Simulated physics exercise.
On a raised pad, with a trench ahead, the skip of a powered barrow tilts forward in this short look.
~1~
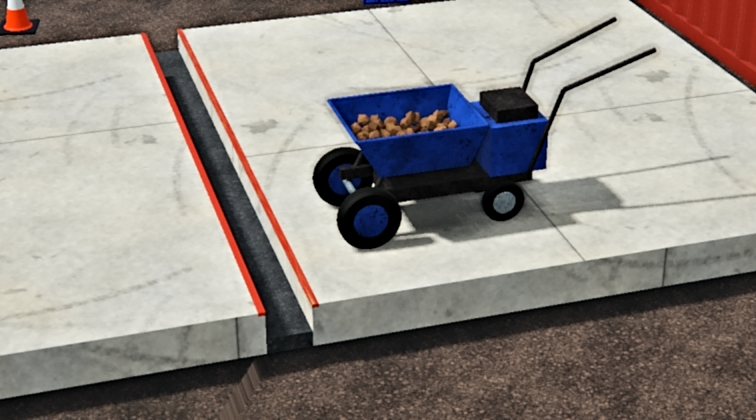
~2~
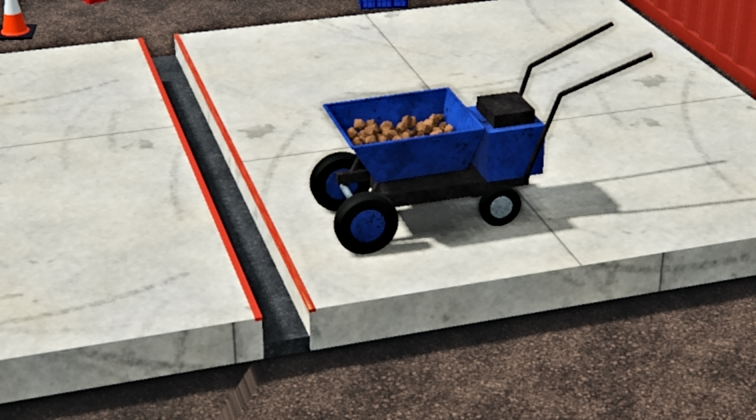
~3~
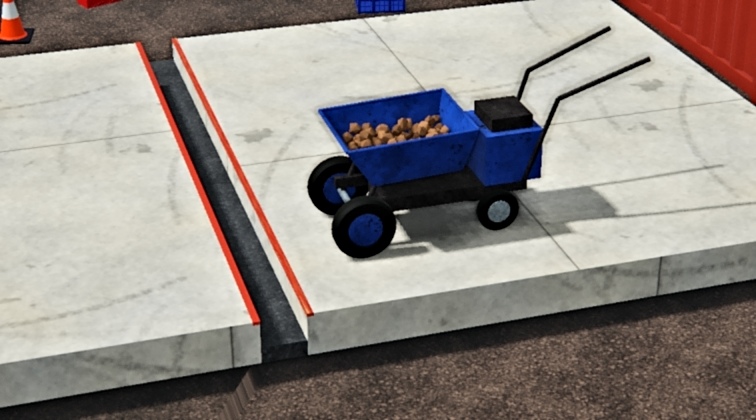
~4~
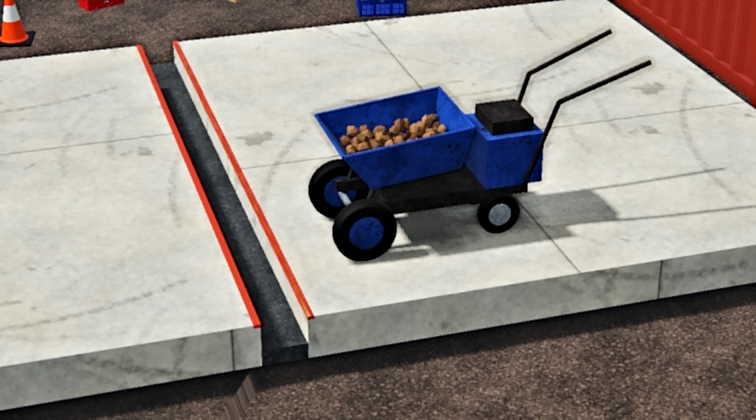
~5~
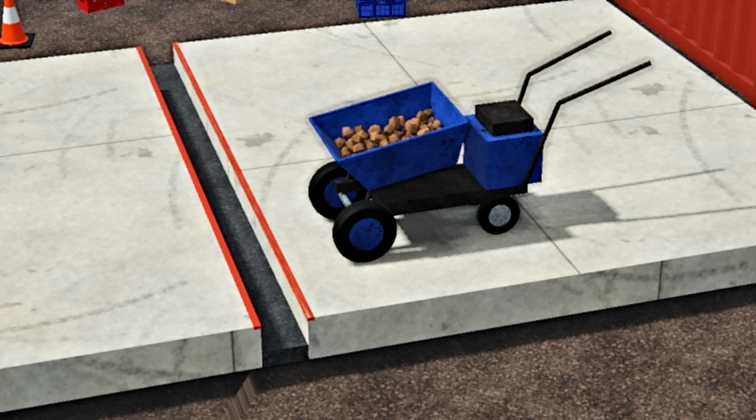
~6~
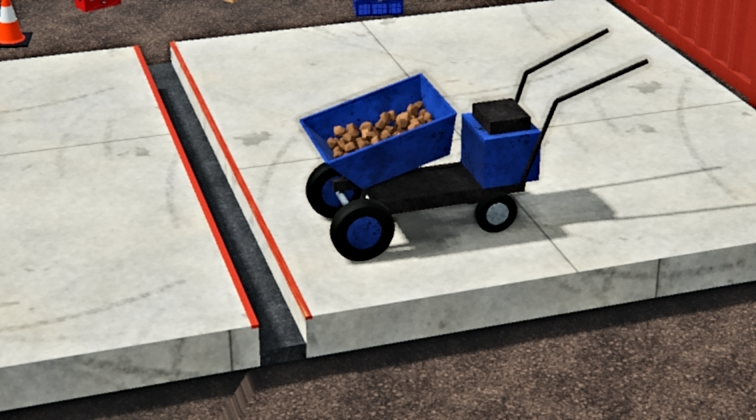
On a raised concrete pad, a blue powered barrow loaded with brown clods stands facing a narrow, orange-edged trench on its left. The skip sits level at first, then its rear rises gradually from the frame, tilting it forward and leftward to a clear slant, with the clods still inside.
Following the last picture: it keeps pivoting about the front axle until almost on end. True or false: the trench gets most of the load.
True.
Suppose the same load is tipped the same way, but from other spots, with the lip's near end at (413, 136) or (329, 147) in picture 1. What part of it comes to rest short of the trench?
About 70 per cent first, about 0 per cent second.
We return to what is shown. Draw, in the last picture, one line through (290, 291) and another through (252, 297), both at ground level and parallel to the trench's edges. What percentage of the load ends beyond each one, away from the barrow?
About 100 % and 20 %.
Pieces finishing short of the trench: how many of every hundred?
0 percent.
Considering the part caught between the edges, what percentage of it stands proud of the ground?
I'd put it near 5 in a hundred.
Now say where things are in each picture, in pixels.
The first picture shows lip of the skip at (357, 143), level; top of the load at (397, 131), clay clods; first edge of the trench at (302, 277); far edge at (250, 286), the trench under half as wide as the skip, and about half as deep as wide.
The second picture shows lip of the skip at (353, 148), level; top of the load at (393, 135).
The third picture shows lip of the skip at (348, 153), tipped barely; top of the load at (389, 138).
The fourth picture shows lip of the skip at (344, 158), tipped a little; top of the load at (399, 143).
The fifth picture shows lip of the skip at (338, 162), tipped a little; top of the load at (413, 129).
The sixth picture shows lip of the skip at (328, 164), tipped clearly; top of the load at (409, 130); first edge of the trench at (296, 290); far edge at (243, 298).
Soon, skip tipped steeply; all in the skip.
A while on, skip tipped steeply; nearly all in the skip; a stray few falling.
Towards the end, skip tipped right over; about a quarter in the skip; about half in or heaped over the trench; a small part beyond it; a stray few falling.
Finally, skip tipped right over; most in or heaped over the trench; about a quarter beyond it.
